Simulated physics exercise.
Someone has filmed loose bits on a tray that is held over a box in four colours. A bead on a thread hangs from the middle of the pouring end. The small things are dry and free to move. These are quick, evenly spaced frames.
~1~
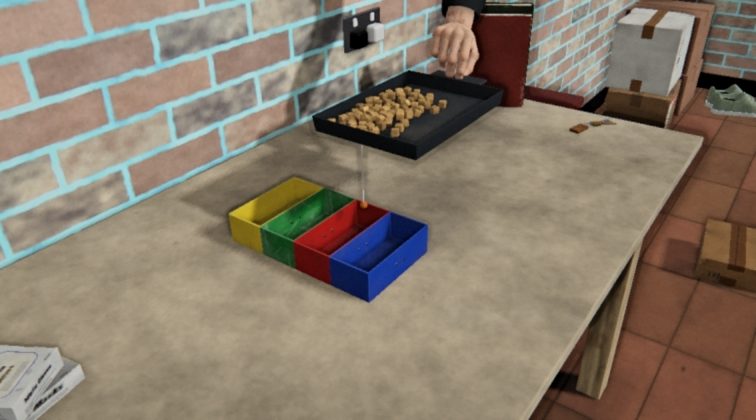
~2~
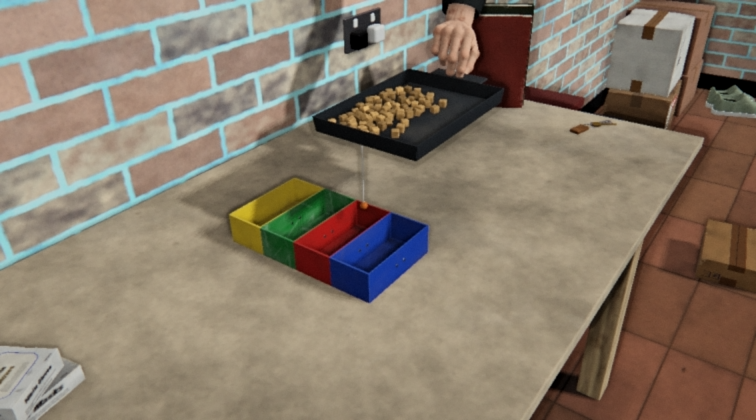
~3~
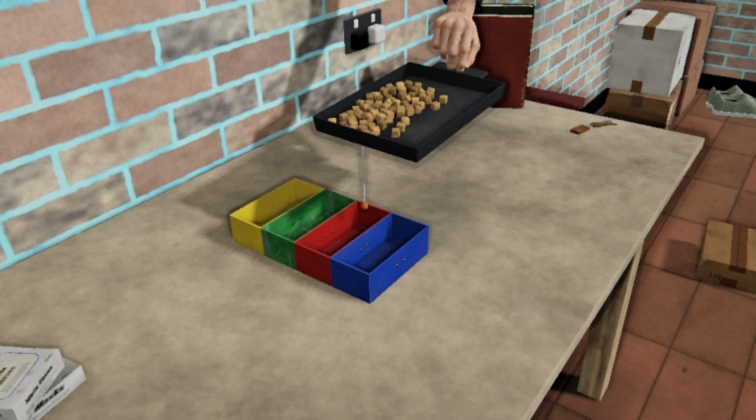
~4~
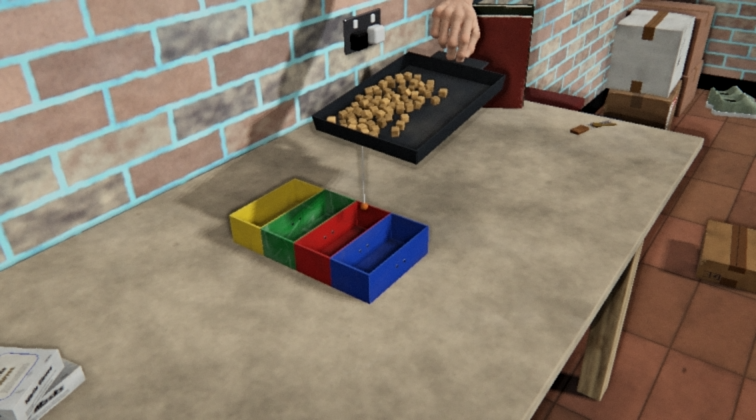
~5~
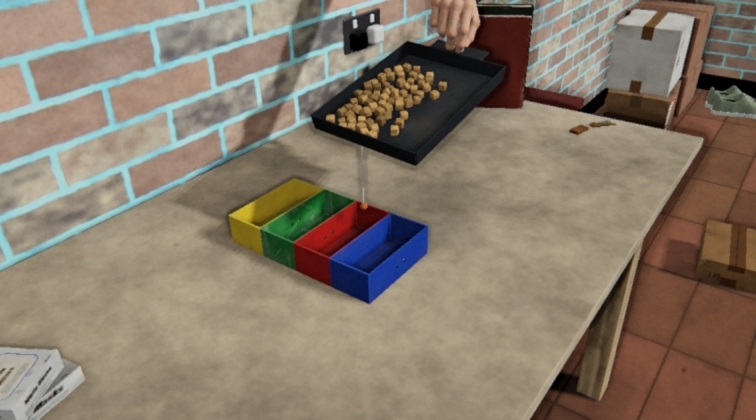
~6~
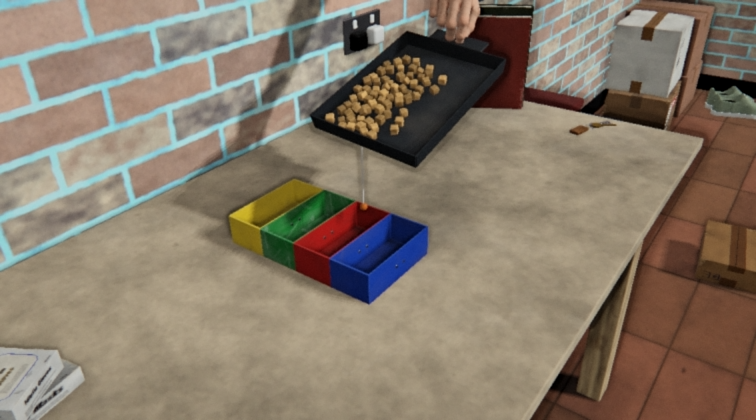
On a worktop by a brick wall, a hand gradually tilting a black tray of small wooden cubes above a four-coloured box.
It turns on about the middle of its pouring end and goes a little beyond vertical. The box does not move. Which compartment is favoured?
Fullest: The blue cell.
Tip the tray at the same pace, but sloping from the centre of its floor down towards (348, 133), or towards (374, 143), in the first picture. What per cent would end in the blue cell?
Roughly 0 per cent, and 30 per cent.
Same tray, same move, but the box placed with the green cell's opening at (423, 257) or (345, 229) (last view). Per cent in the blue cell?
In turn 0 and 10 in a hundred.
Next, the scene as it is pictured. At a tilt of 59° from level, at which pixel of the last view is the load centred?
Near (379, 123).
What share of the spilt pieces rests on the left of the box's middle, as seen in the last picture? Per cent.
It comes to 40 per cent or so.
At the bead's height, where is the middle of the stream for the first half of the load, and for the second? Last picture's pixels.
Around (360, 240) and then (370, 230).
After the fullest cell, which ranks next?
In second place: That red cell.
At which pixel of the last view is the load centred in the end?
Close to (360, 271).
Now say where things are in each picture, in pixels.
Corners of the pouring end at (315, 116) and (416, 144), level; middle of the load at (385, 111), small wooden cubes; bead on its thread at (364, 205); yellow cell at (246, 231); green cell at (278, 245); red cell at (312, 260); blue cell at (349, 277), in the first frame.
Corners of the pouring end at (315, 116) and (416, 145), level; middle of the load at (386, 110), in the second frame.
Corners of the pouring end at (315, 116) and (417, 147), tipped barely, lowest at the right corner; middle of the load at (386, 107), in the third frame.
Corners of the pouring end at (315, 115) and (416, 149), tipped a little, lowest at the right corner; middle of the load at (385, 103), in the fourth frame.
Corners of the pouring end at (313, 115) and (415, 152), tipped a little, lowest at the right corner; middle of the load at (385, 98), in the fifth frame.
Corners of the pouring end at (313, 114) and (415, 154), tipped clearly, lowest at the right corner; middle of the load at (384, 94); yellow cell at (246, 233); green cell at (278, 247); red cell at (312, 262); blue cell at (350, 278), in the sixth frame.
Soon after the last picture, tray tipped steeply; all on the tray.
A little later, tray tipped right over; all on the tray.
Later still, tray tipped past a quarter turn; about half in the blue cell; about a quarter in the red cell; a stray few in the green cell; about a quarter falling or outside the box.
At rest, tray tipped past a quarter turn; about half in the blue cell; about a quarter in the red cell; a stray few in the green cell; none in the yellow cell; about a quarter outside the box.
